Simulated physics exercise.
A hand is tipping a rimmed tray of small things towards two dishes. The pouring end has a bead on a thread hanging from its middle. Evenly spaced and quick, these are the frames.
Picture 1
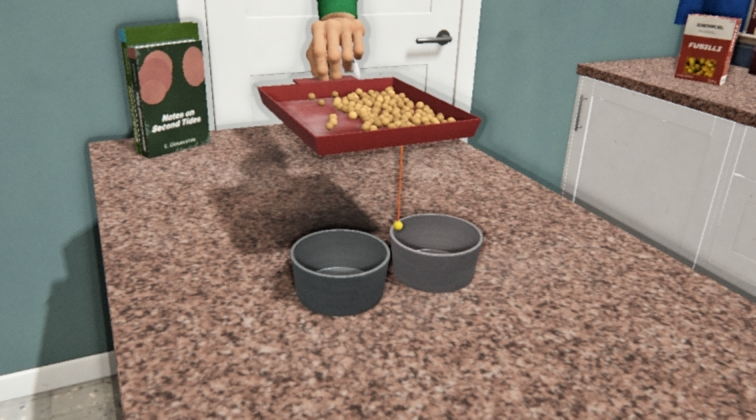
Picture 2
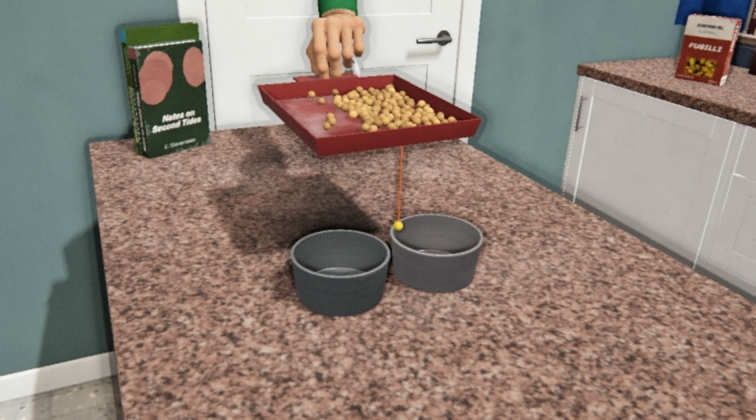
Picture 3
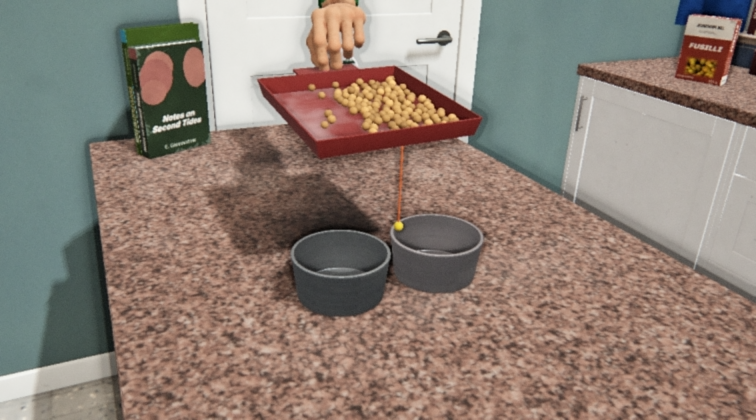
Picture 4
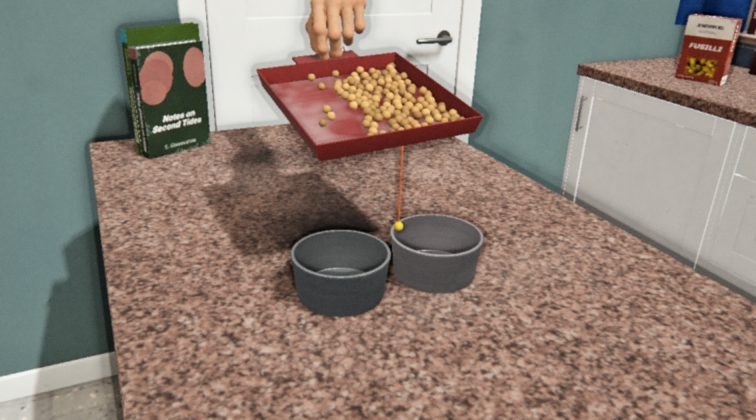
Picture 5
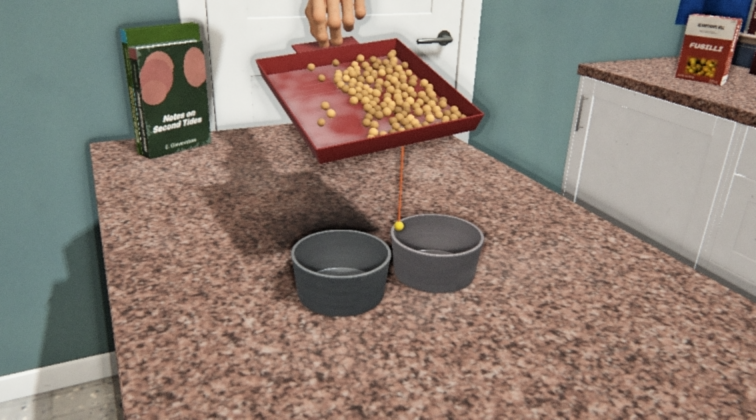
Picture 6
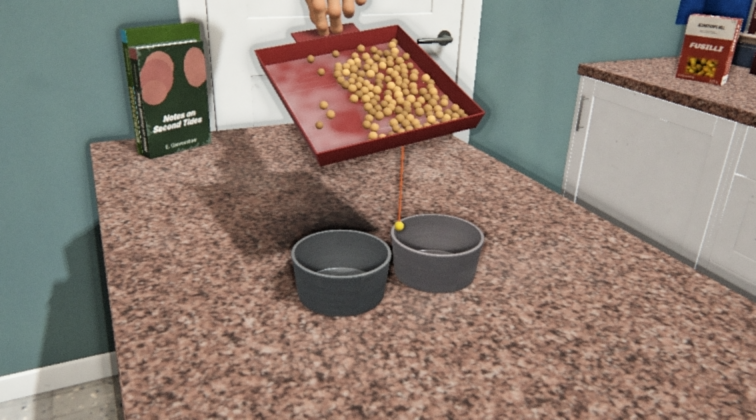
On a speckled stone kitchen counter, a hand holds a red tray of small round wooden beads above two grey dishes, then raises its far end, tilting the tray toward its near left corner as the beads begin to shift.
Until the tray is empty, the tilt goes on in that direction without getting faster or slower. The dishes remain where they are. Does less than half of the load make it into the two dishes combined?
Most of it finds a dish.
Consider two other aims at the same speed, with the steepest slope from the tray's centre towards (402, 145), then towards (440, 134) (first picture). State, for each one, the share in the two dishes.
Respectively 40 % and 60 %.
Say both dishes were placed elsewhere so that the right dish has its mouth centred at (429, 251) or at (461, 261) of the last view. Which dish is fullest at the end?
Well, first the one further left, then the one further left.
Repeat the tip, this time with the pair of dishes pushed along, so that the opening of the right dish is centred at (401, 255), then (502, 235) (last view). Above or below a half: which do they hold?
The bulk of it, then Short of half.
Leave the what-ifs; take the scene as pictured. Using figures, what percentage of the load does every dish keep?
Left dish 90, right dish 0 %.
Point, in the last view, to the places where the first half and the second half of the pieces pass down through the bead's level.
The early half goes through (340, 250), the late half through (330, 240).
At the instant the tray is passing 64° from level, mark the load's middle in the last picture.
I'd mark it close to (360, 142).
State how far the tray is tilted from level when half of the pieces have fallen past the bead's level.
Near 90 degrees.
Soon after the last picture, tray tipped steeply; most on the tray; a stray few in the left dish; a stray few outside both; a small part in the air.
A little later, tray tipped past a quarter turn; a small part on the tray; about two thirds in the left dish; a small part outside both; a small part in the air.
Later still, tray tipped past a quarter turn; most in the left dish; a small part outside both.
By the end, tray tipped past a quarter turn; most in the left dish; none in the right dish; a small part outside both.
